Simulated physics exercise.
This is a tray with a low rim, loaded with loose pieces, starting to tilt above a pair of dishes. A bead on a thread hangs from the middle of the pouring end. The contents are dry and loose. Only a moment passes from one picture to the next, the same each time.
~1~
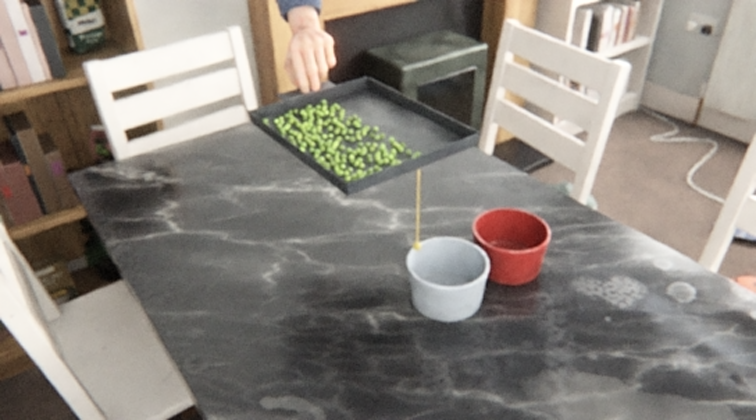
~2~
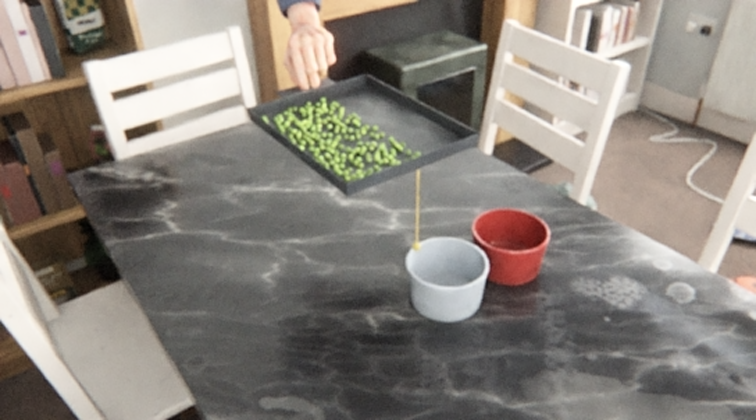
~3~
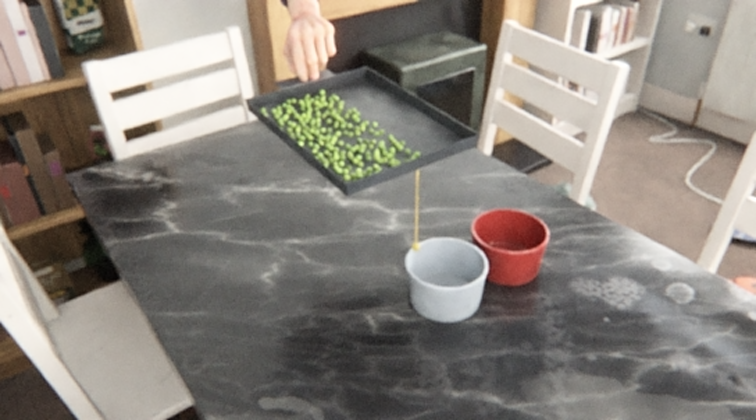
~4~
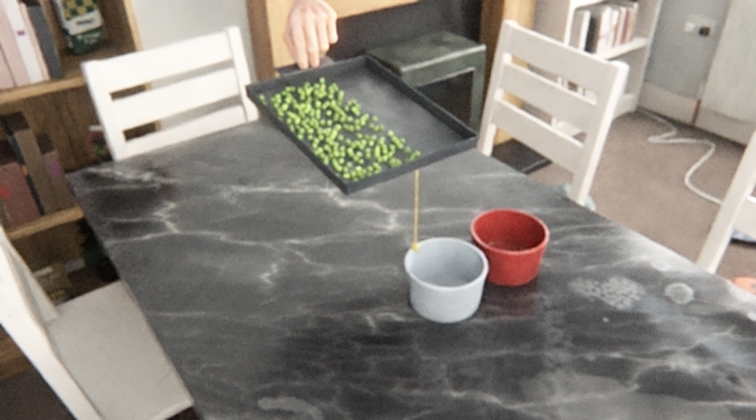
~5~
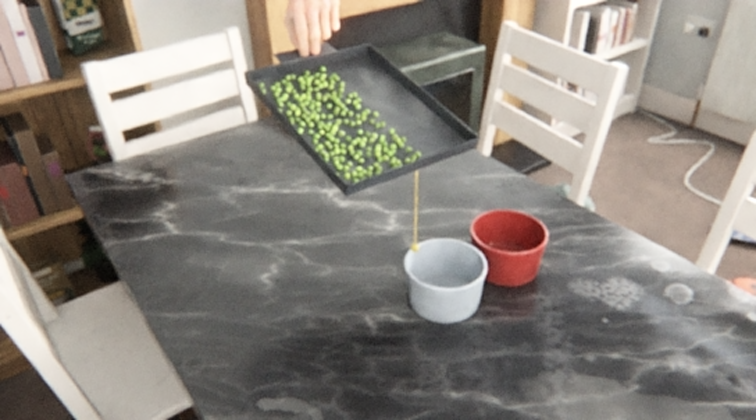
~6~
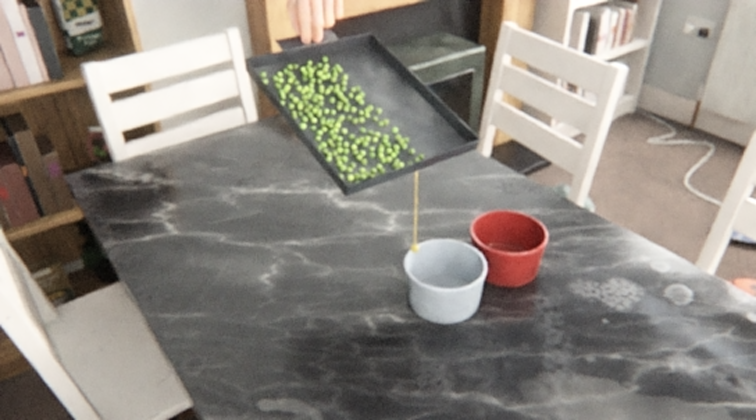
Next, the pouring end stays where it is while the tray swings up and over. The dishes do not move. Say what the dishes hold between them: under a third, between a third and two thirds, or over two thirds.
In the dishes lies between a third and two thirds of it.
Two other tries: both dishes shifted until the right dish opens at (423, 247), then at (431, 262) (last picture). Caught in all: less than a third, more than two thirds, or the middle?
First under a third, then in the middle band.
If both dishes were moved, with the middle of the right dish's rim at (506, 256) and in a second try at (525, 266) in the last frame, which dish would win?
At the first place left, at the second the dish on the left.
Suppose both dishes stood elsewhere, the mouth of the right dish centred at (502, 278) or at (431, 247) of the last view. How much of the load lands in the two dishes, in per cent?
About 30 and 20 per cent.
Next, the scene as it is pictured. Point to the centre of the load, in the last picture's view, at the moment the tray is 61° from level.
Close to (399, 167).
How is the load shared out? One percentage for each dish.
Left dish near 50 in a hundred; right dish near 0.
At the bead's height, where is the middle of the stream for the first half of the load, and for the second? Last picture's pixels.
At about (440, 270), then at (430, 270).
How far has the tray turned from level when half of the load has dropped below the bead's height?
Around 115° of tilt.
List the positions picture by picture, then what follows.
The first picture shows corners of the pouring end (347, 183) and (478, 133), level; middle of the load (339, 139), dried peas; left dish (474, 297); right dish (537, 261); bead on its thread (417, 247).
The second picture shows corners of the pouring end (347, 183) and (478, 133), level; middle of the load (339, 138).
The third picture shows corners of the pouring end (347, 183) and (478, 134), tipped barely, level across its low end; middle of the load (338, 134).
The fourth picture shows corners of the pouring end (347, 183) and (478, 136), tipped a little, level across its low end; middle of the load (338, 127).
The fifth picture shows corners of the pouring end (348, 184) and (478, 137), tipped a little, level across its low end; middle of the load (339, 122).
The sixth picture shows corners of the pouring end (348, 185) and (479, 139), tipped clearly, level across its low end; middle of the load (342, 118), roughly half on the move; left dish (471, 299); right dish (535, 263).
Just after the last frame, tray tipped steeply; the larger part on the tray; about a tenth in the air.
A moment on, tray tipped right over; the larger part on the tray; about a tenth in the left dish; just a few in the right dish; about a tenth outside both; just a few in the air.
Further on, tray tipped past a quarter turn; roughly half in the left dish; about a tenth in the right dish; roughly half outside both.
When it is over, tray tipped past a quarter turn; roughly half in the left dish; about a tenth in the right dish; roughly half outside both.
